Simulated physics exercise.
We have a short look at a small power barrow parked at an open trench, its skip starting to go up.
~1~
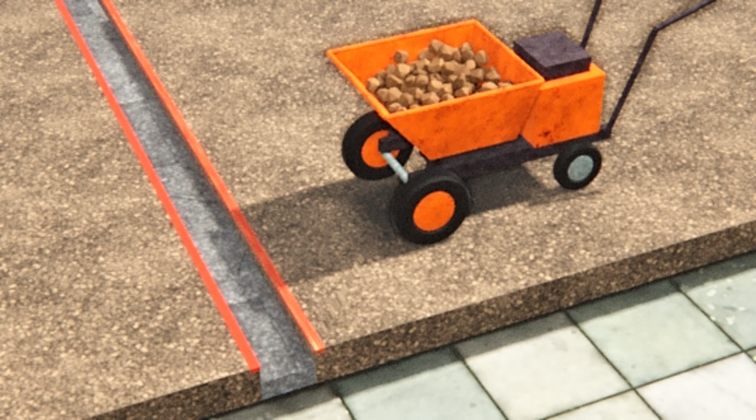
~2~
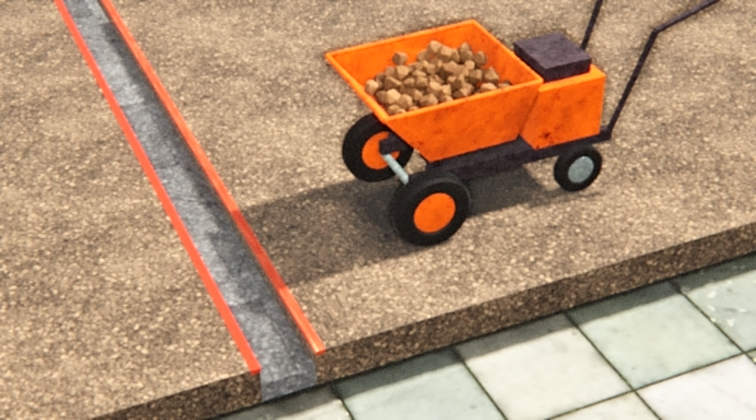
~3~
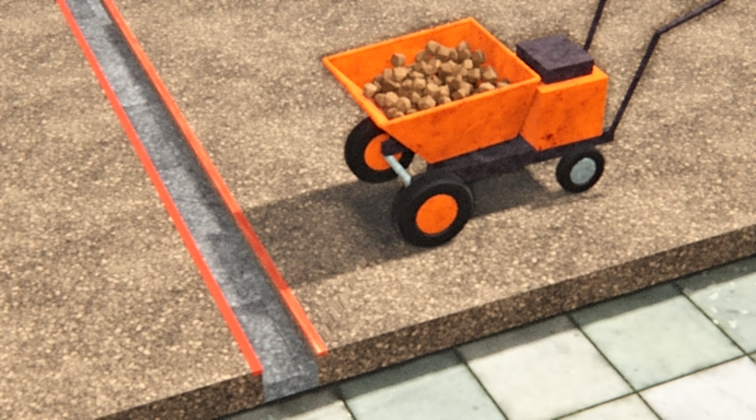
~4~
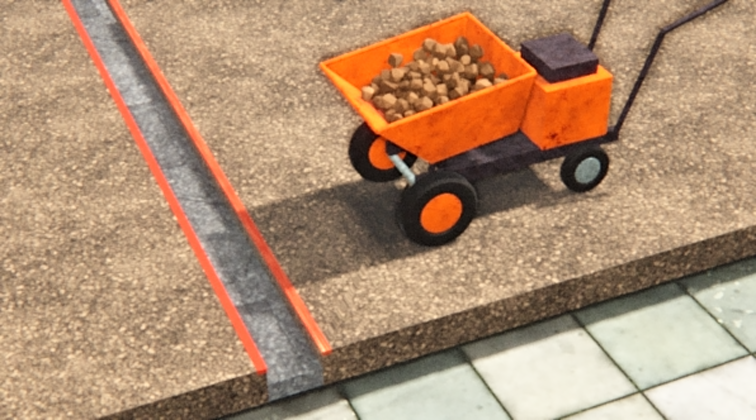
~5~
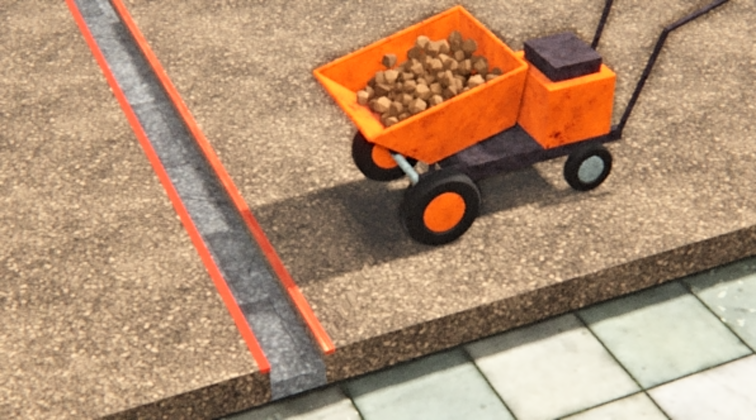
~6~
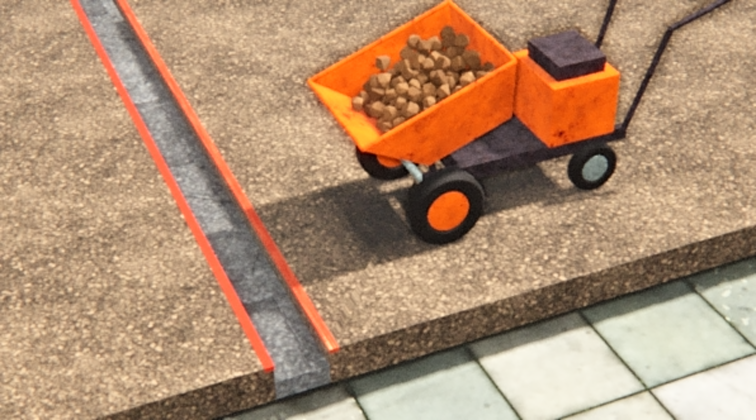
On a brown, gritty surface beside pale tiles, an orange power barrow loaded with brown clods stands to the right of a shallow, red-edged grey trench. At first the skip sits level; then it tilts gradually toward the trench, its rear rising and its front lip lowering, while the clods stay heaped inside.
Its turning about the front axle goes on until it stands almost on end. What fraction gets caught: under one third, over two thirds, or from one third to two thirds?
From one third to two thirds.
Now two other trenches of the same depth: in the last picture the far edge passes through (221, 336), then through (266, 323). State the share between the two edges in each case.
I'd say some 70 in a hundred, followed by 40 in a hundred.
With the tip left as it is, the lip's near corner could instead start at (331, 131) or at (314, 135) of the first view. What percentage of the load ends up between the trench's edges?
Roughly 50 per cent first, then roughly 30 per cent.
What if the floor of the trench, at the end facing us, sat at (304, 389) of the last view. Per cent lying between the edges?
70 %.
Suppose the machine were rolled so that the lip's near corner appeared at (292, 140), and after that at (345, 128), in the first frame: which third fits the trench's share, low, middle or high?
One: Under a third. Two: The middle third.
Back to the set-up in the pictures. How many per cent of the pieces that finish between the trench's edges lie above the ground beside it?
Close to 40 per cent.
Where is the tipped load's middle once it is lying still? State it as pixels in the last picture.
Roughly pixel (248, 246).
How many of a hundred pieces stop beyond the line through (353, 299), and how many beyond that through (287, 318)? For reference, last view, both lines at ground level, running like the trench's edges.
Around 90 per cent for the first, and 50 per cent for the second.
Soon after the last picture, skip tipped steeply; all in the skip.
A little later, skip tipped right over; most in the skip; a small part short of the trench; a stray few in or heaped over the trench; a stray few falling.
Later still, skip tipped right over; about a quarter in the skip; about a quarter short of the trench; about half in or heaped over the trench; a small part beyond it.
At rest, skip tipped right over; a small part in the skip; about a quarter short of the trench; about half in or heaped over the trench; a small part beyond it.
